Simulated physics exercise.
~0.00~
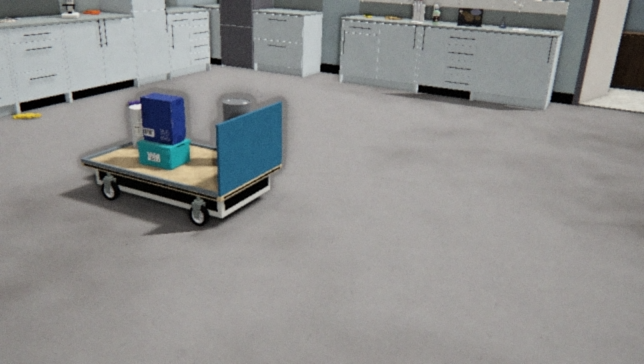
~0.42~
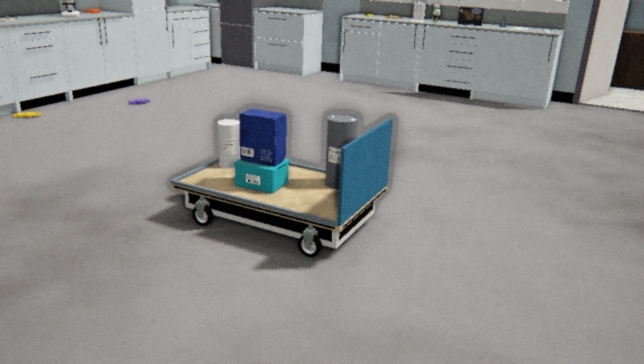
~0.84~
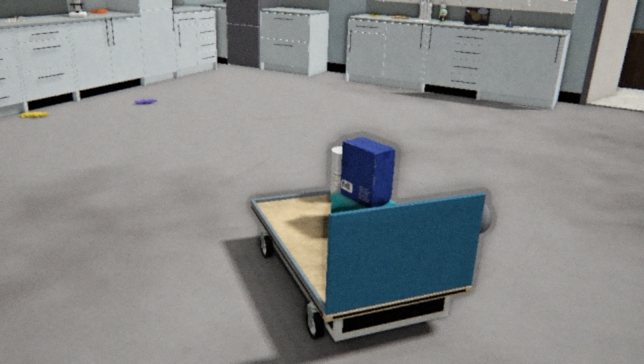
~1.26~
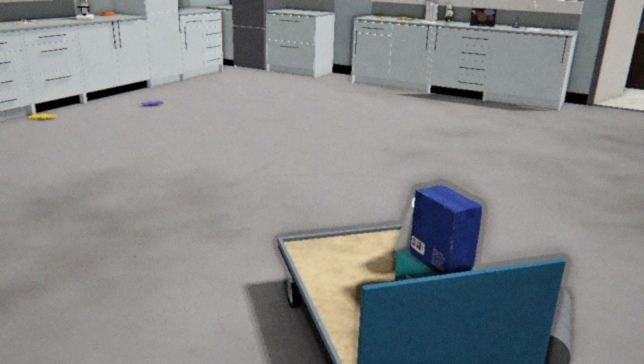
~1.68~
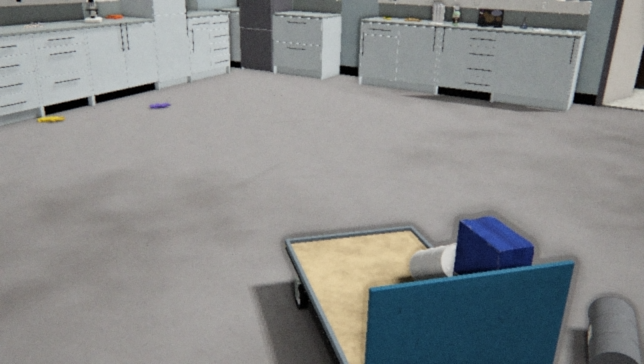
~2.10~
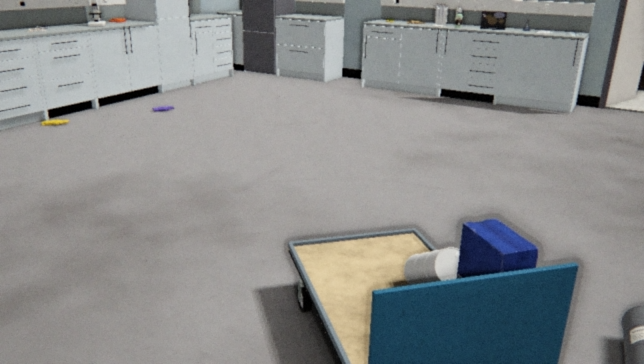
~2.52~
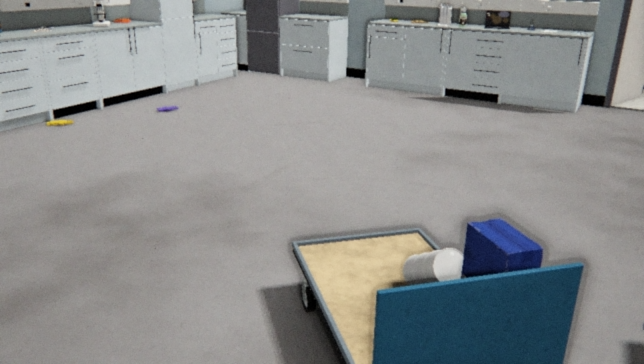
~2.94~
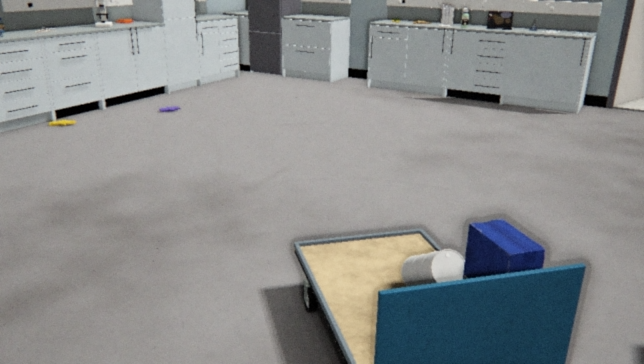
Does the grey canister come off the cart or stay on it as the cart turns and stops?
The grey canister comes off the cart. It goes over the right side during the turn and ends up on the floor, rolling away to the right.
